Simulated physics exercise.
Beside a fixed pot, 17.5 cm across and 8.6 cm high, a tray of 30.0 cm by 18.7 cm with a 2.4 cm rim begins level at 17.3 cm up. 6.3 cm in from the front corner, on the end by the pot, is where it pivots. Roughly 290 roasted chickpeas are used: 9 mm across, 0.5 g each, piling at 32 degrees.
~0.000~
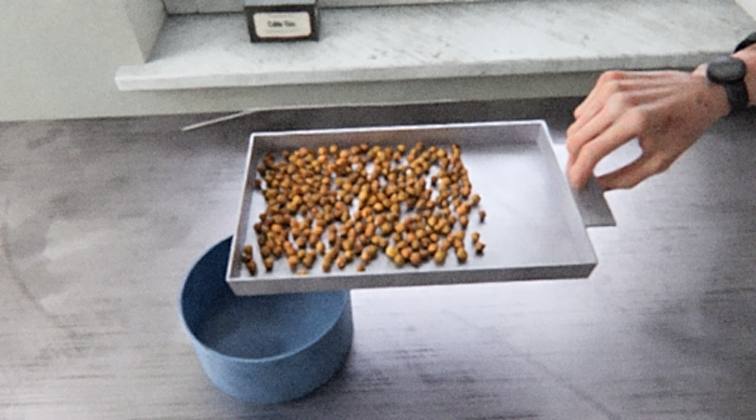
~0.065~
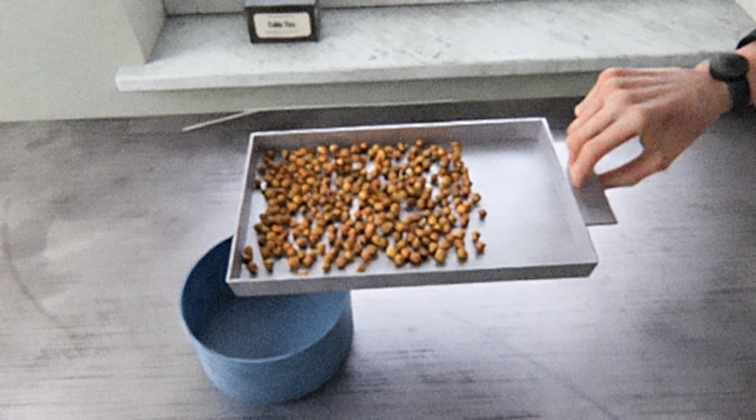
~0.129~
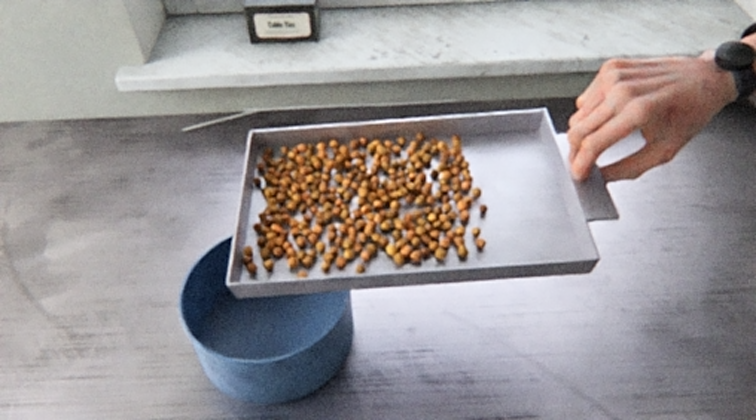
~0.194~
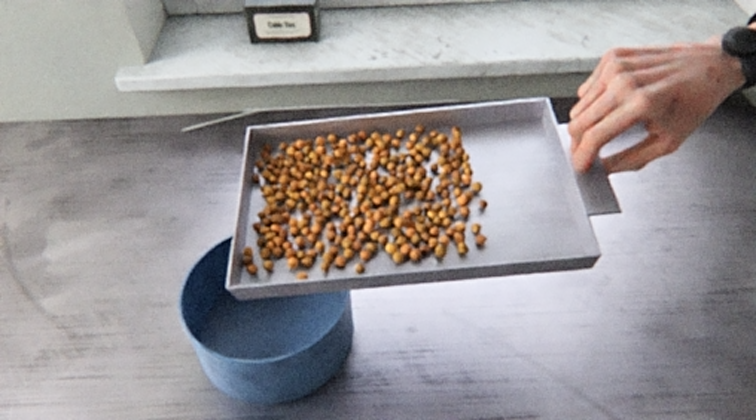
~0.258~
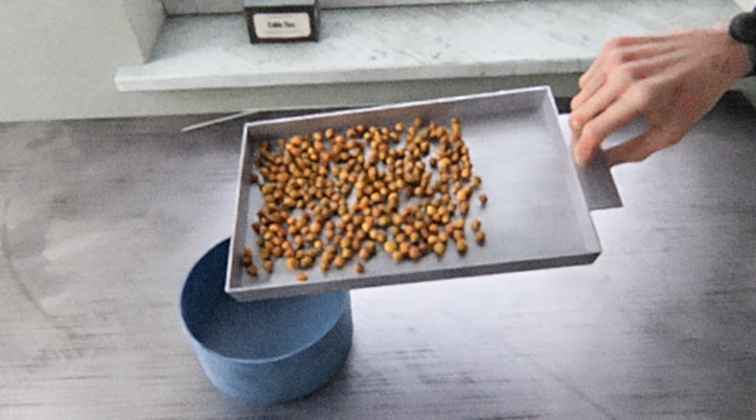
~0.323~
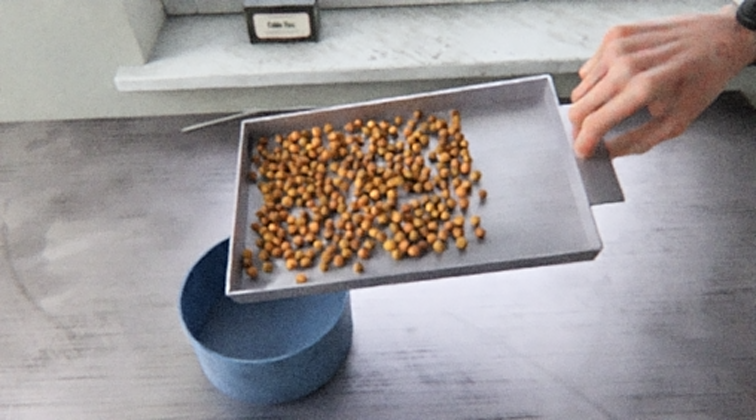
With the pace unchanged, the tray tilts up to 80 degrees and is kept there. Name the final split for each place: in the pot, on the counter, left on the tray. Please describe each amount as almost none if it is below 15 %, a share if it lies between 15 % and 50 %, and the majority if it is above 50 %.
At the end, pot: Little, counter: Little, tray: More than half.
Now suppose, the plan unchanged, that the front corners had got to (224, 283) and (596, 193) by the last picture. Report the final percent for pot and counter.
Final per cent - pot 0, counter 0.
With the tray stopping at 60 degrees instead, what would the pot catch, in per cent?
That comes out at some 0 per cent.
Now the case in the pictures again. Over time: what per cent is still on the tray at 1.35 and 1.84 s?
100 then 100.
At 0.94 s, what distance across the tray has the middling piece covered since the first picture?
4 cm.
After 0.94 s, tilt 45 degrees; the tray holds 100 %, the pot 0 %.
After 1.35 s, tilt 66 degrees; the tray holds 100 %, the pot 0 %.
After 1.84 s, tilt 80 degrees; the tray holds 100 %, the pot 0 %.
By 2.3 s all is still; pot 0 %, counter 0 %, tray 100 %.
